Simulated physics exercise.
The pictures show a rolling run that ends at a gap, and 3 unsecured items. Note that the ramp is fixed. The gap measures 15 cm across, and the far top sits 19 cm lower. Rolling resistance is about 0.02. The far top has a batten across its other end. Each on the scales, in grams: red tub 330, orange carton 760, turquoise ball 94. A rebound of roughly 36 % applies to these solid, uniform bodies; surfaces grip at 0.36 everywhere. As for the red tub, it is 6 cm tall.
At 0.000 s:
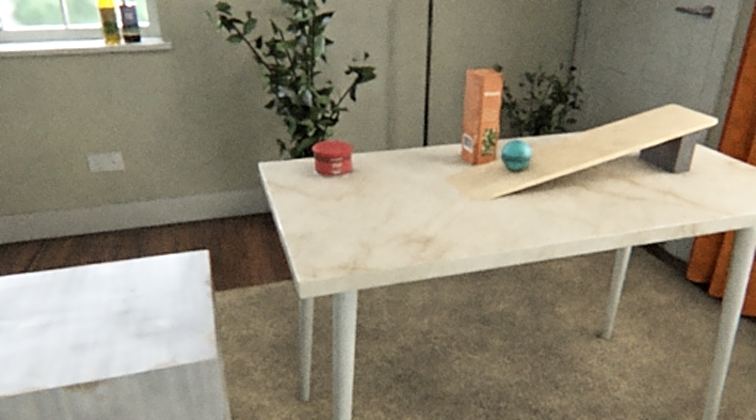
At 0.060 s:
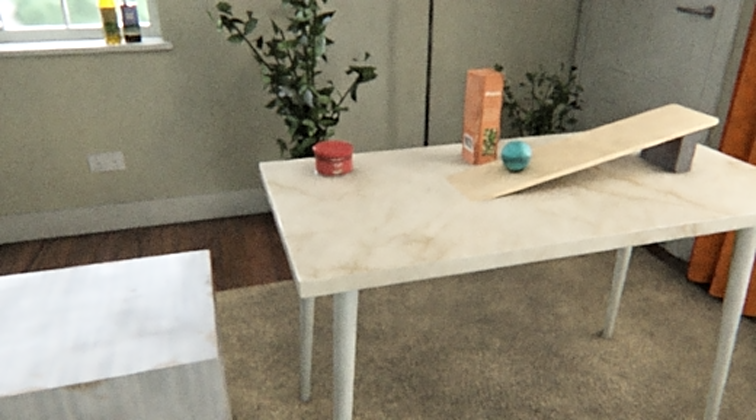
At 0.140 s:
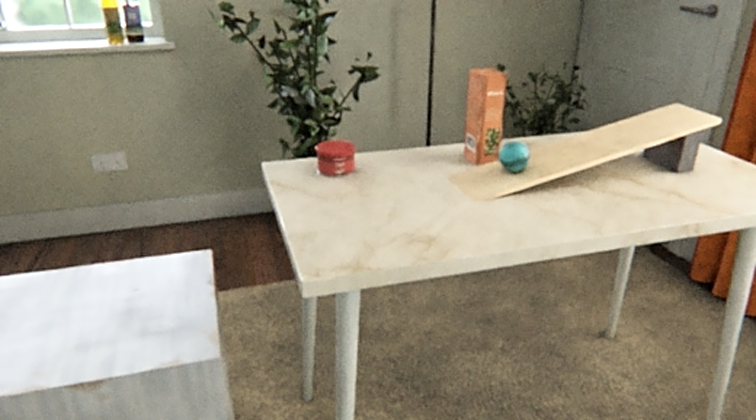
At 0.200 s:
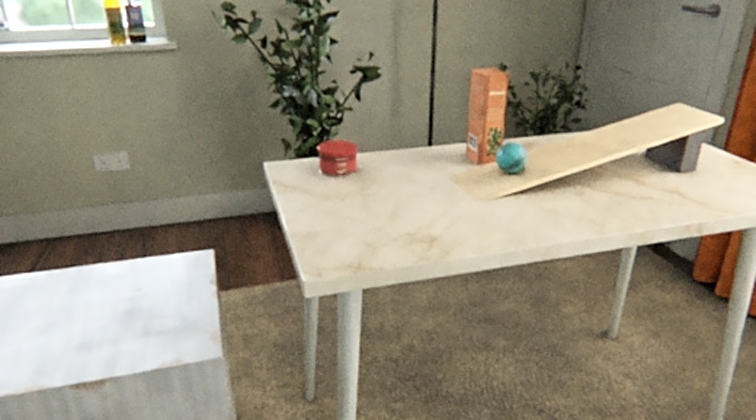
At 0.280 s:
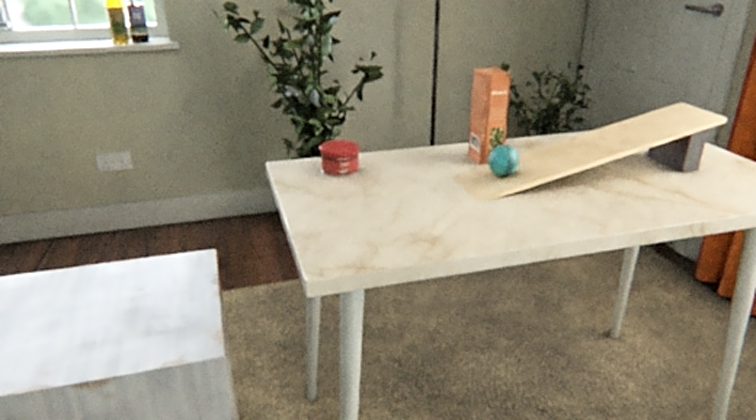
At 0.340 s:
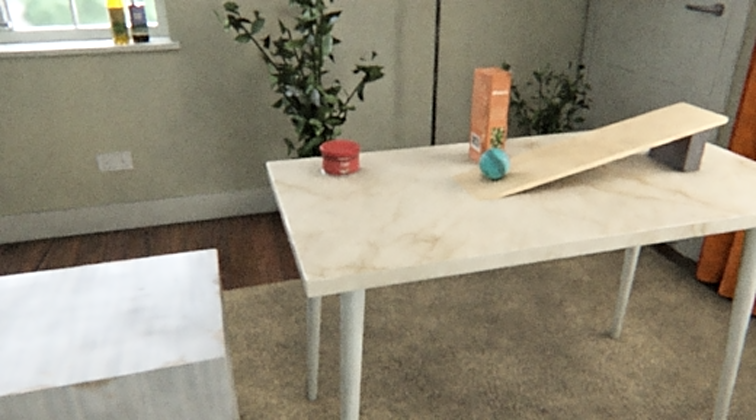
The clip shows a pale marble-topped table holding a red tub, an orange carton, and a turquoise ball beside a propped wooden ramp. The ball rolls slowly a short way left, passing in front of the carton, while the tub stays still.
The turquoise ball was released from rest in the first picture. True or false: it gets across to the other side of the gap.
False.
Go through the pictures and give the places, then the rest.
In the first frame, 57 cm of run left; turquoise ball (516, 155); red tub (333, 159).
In the second frame, 57 cm of run left; turquoise ball (516, 155); red tub (334, 159).
In the third frame, 56 cm of run left; turquoise ball (514, 156); red tub (336, 159).
In the fourth frame, 55 cm of run left; turquoise ball (511, 158); red tub (338, 159).
In the fifth frame, 52 cm of run left; turquoise ball (504, 160); red tub (340, 158).
In the sixth frame, 50 cm of run left; turquoise ball (494, 163); red tub (341, 158).
By 0.94 s, 14 cm of run left; turquoise ball near (347, 187).
By 1.44 s, down in the gap; turquoise ball near (242, 307).
When it is over (1.9 s), down in the gap; the bystanders within 8 cm of the start.
